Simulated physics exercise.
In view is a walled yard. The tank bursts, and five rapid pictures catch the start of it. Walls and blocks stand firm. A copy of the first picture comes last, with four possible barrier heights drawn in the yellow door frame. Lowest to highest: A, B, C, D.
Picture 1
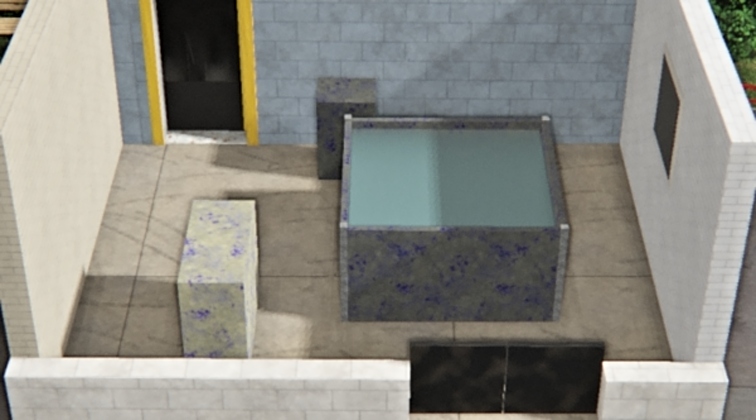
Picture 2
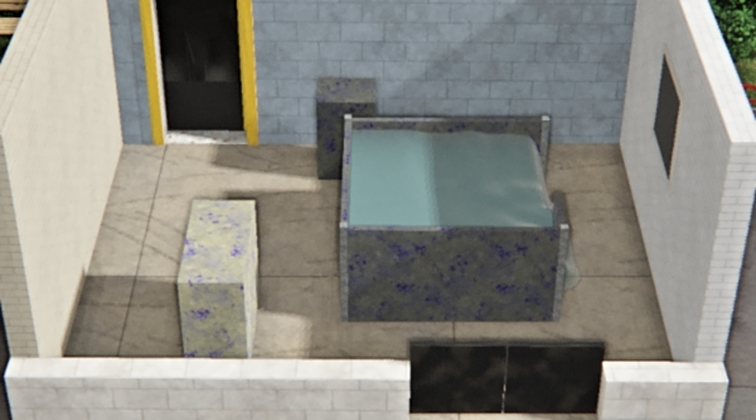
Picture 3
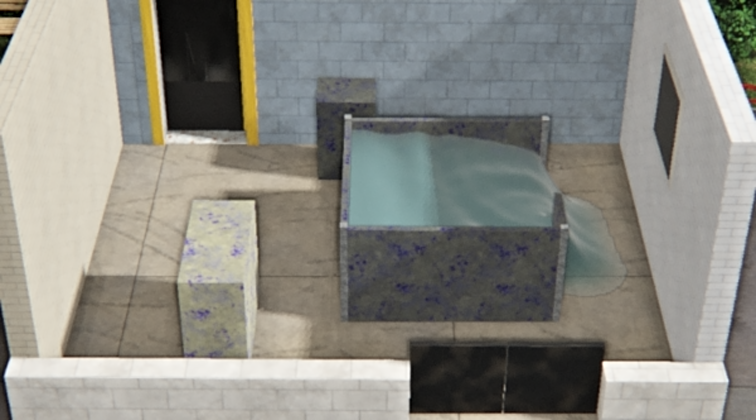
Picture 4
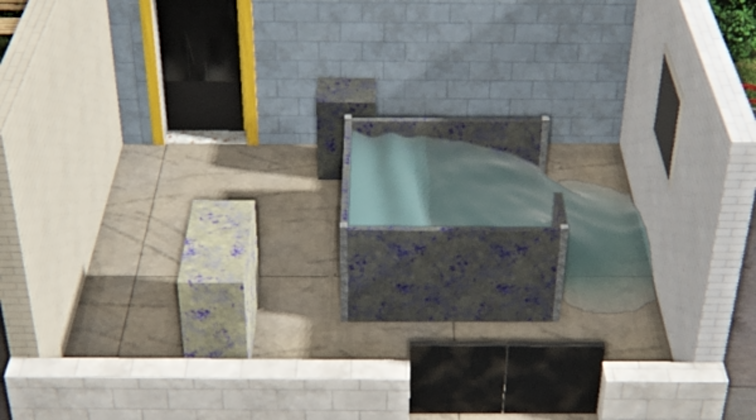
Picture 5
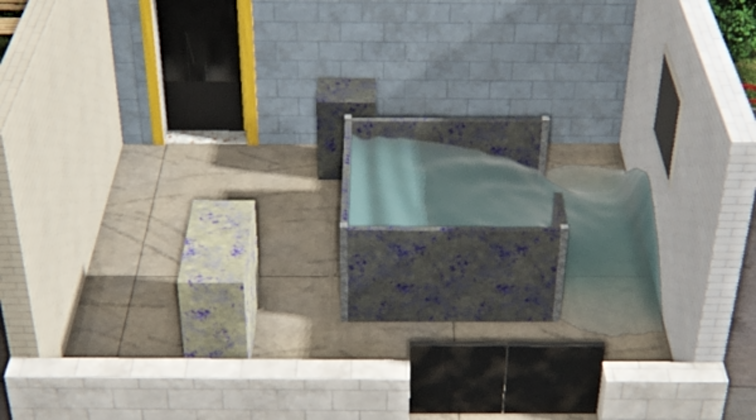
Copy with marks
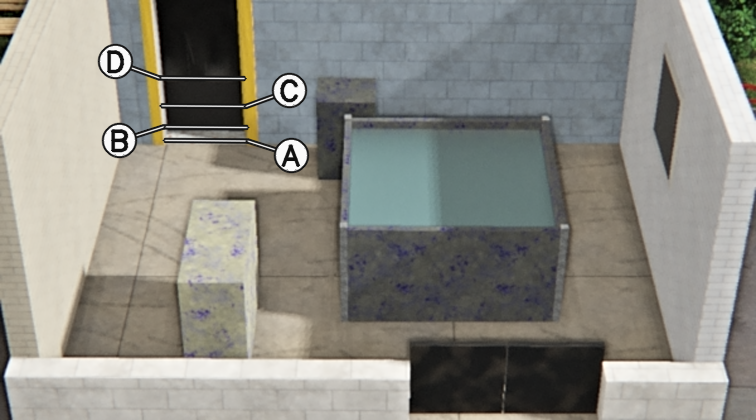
A large dark tank mottled with purple, filled with pale blue-green water, stands right of centre in a walled yard seen from above. A dark block sits behind it and a paler speckled one to the left, with a yellow-framed doorway in the blue-grey back wall and a black gate in front. The tank's right side opens, and water pours out, spreads across the paving and surges against the right wall, while the view stays still.
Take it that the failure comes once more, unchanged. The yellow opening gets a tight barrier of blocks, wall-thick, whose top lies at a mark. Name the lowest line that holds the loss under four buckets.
Take B.
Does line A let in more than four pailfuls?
Yes, that goes wrong.
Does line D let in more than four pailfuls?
No, not at all.
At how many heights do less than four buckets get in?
Three of the four.
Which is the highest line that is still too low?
A it is.
On the marked copy, A at (206, 140); B at (205, 127); C at (203, 106); D at (201, 78); from the bottom up A, B, C, D.
With A, dozens of bucketfuls pour in.
With B, a splash gets over, under a bucket.
With C, nothing gets over.
With D, nothing gets over.
